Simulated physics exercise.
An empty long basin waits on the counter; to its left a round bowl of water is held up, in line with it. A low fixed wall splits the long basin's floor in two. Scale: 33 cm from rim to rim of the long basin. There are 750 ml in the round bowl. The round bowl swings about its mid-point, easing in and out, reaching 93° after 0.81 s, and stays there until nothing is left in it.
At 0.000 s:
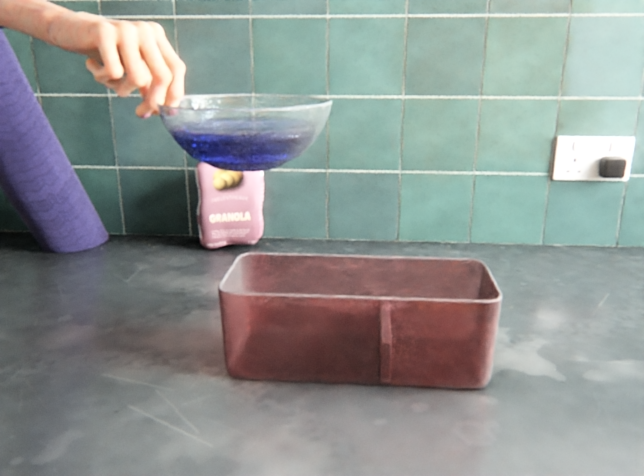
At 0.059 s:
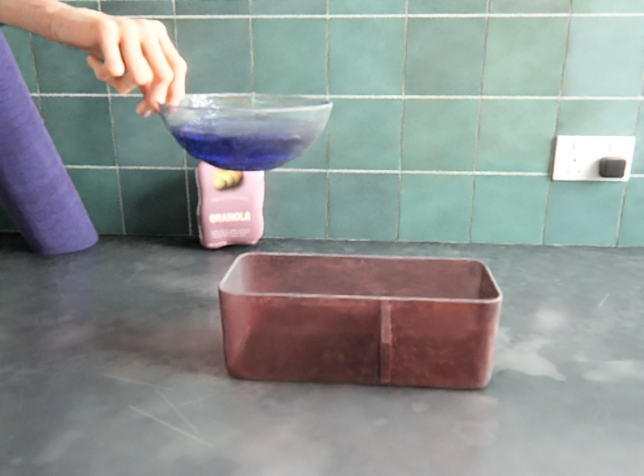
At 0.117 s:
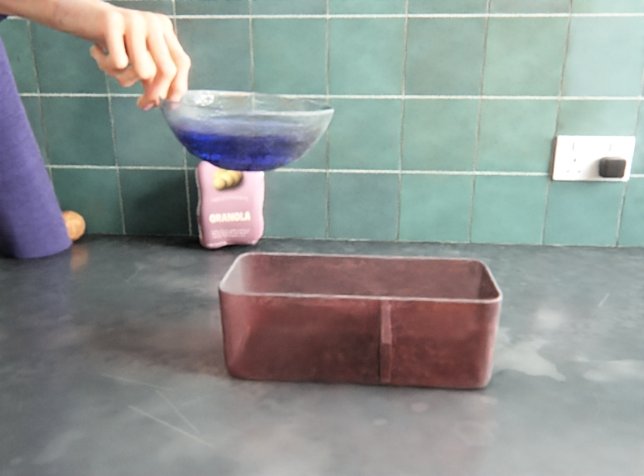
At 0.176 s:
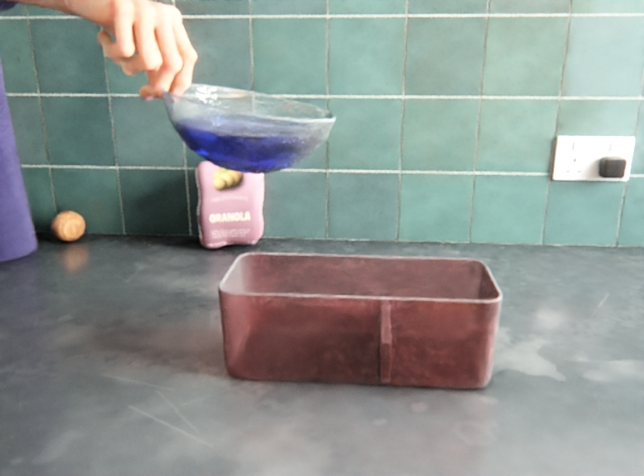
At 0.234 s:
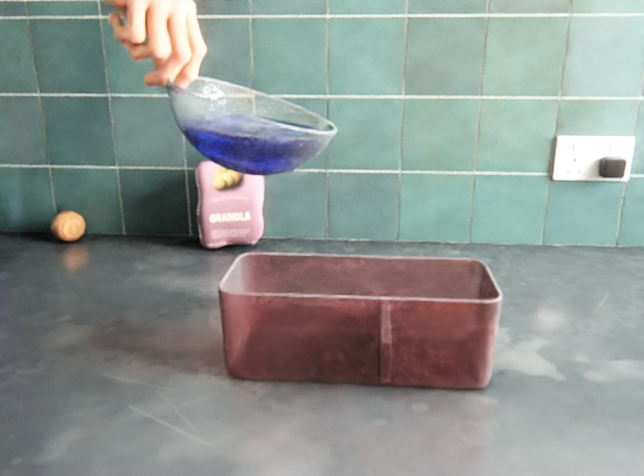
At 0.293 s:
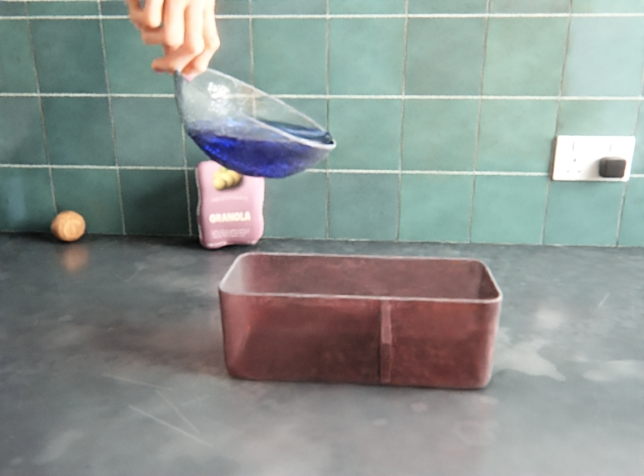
We see a hand holding a glass bowl of blue liquid above and left of an empty reddish-brown basin; a purple object slides out of view at left, uncovering a small brown ball, as the hand steadily tilts the bowl rightward.
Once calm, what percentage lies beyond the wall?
The far part has some 26 per cent.
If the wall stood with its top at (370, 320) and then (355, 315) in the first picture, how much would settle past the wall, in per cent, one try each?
First 50, then 65 per cent.
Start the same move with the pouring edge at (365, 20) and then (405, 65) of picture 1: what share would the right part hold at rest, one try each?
First 65, then 80 per cent.
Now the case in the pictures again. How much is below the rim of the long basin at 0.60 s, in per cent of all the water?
Some 32 per cent.
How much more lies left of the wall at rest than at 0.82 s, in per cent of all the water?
About 3 per cent.
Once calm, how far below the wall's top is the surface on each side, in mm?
Left about 32 mm, right about 42 mm.
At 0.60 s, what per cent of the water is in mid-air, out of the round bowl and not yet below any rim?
Some 50 per cent.
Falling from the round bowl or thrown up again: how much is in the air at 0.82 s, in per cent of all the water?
Near 6 in a hundred.
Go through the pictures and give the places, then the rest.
It leans 0°; its right rim is at (330, 104); the water meets the walls at (176, 124) and (320, 125); the long basin's rim runs from (229, 272) to (492, 280); the wall's top is at (386, 320), in the first frame.
It leans 1°; its right rim is at (331, 105); the water meets the walls at (176, 123) and (321, 126), in the second frame.
It leans 5°; its right rim is at (332, 111); the water meets the walls at (177, 121) and (322, 129), in the third frame.
It leans 10°; its right rim is at (334, 120); the water meets the walls at (181, 119) and (323, 132), in the fourth frame.
It leans 18°; its right rim is at (335, 132); the water meets the walls at (187, 118) and (329, 135), in the fifth frame.
It leans 27°; its right rim is at (334, 146); the water meets the walls at (192, 122) and (335, 138); 1 per cent is over the edge, in the sixth frame.
After 0.60 s the tilt is 78° and 17 per cent is still to pour, 16 is left of the wall and 17 right of it.
After 0.82 s the tilt is 93° and 0 per cent is still to pour, 66 is left of the wall and 26 right of it.
After 1.06 s the tilt is 93° and 0 per cent is still to pour, 69 is left of the wall and 26 right of it.
After 1.31 s the tilt is 93° and 0 per cent is still to pour, 69 is left of the wall and 26 right of it.
In the end 69 per cent lies left of the wall, 26 right of it and 5 outside.
